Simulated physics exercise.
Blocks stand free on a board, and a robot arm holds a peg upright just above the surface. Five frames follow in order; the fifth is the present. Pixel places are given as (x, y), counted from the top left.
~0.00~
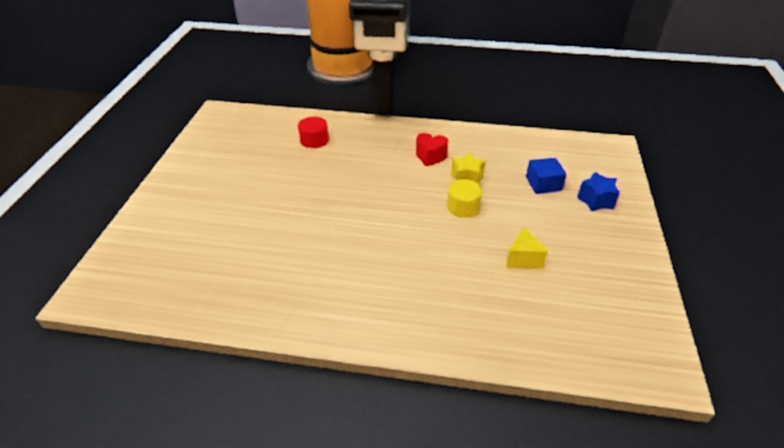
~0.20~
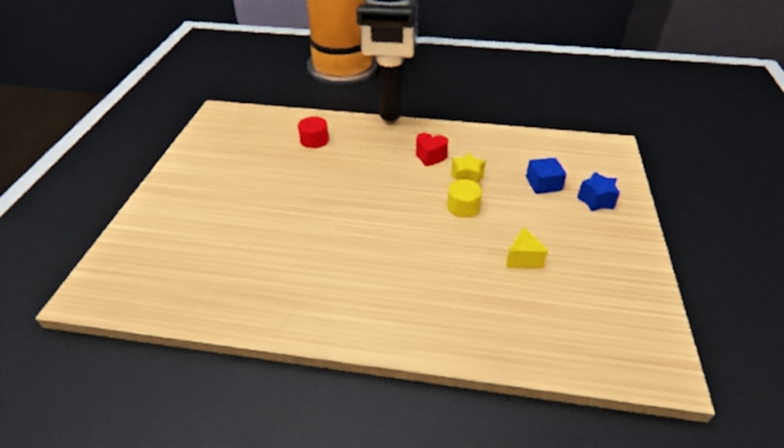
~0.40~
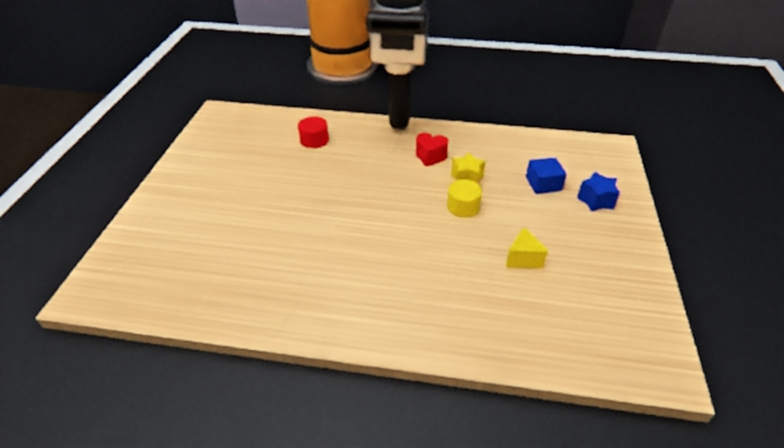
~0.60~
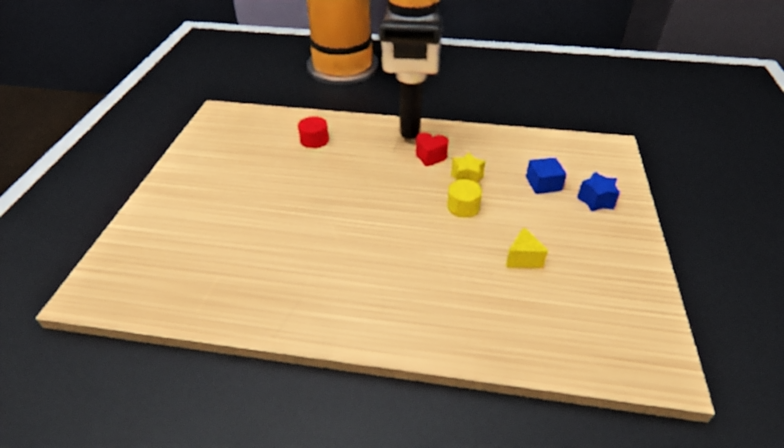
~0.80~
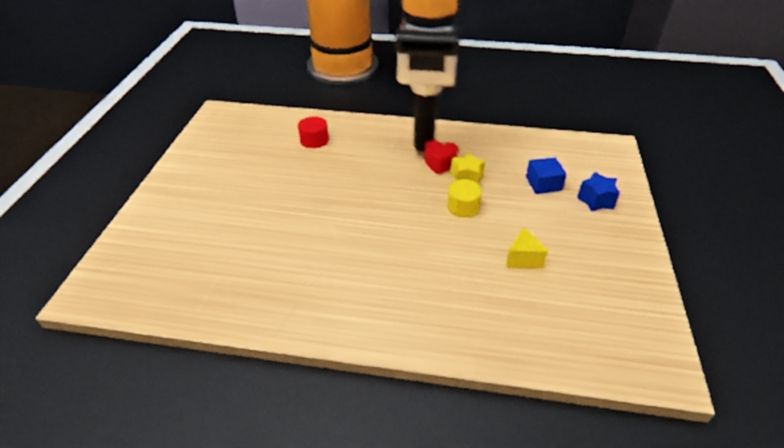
In the video, a robot arm moves a dark upright peg down and to the right across a wooden board of red, yellow and blue blocks, then nudges the red heart slightly toward the yellow star.
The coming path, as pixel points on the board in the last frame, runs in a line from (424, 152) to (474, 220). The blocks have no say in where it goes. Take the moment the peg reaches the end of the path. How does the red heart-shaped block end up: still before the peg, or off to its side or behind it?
By the time the path ends, the red heart-shaped block has slid off to the side or behind.
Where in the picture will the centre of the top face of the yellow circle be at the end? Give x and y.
It should be at (481, 224) by then.
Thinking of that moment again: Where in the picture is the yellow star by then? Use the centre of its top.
My best guess is (509, 172).
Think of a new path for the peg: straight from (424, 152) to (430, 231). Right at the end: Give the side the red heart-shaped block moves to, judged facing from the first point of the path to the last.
It shifts leftward.
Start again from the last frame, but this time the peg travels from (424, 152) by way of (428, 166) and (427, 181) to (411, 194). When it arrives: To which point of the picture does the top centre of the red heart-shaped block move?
(456, 170)
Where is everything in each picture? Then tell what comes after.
The first picture shows peg's lower end (384, 111); red heart-shaped block (432, 140); yellow circle (465, 190); yellow star (469, 162); yellow triangular piece (527, 242).
The second picture shows peg (390, 117); blocks still.
The third picture shows peg (399, 125); blocks still.
The fourth picture shows peg (410, 134); blocks still.
The fifth picture shows peg (424, 146); red heart-shaped block (442, 148); yellow circle (465, 190); yellow star (469, 162); yellow triangular piece (527, 242).
What follows on the original path. One third of the way, peg (440, 167); red heart-shaped block (463, 167), turned 20° anticlockwise; yellow star (491, 172), turned 35° anticlockwise.
Two thirds of the way, peg (456, 190); red heart-shaped block (484, 181), turned 75° anticlockwise; yellow circle (471, 201); yellow star (508, 172), turned 80° anticlockwise.
At the end, peg (474, 215); red heart-shaped block (493, 189), turned 125° anticlockwise; yellow circle (481, 224); yellow star (509, 172), turned 85° anticlockwise; yellow triangular piece still.
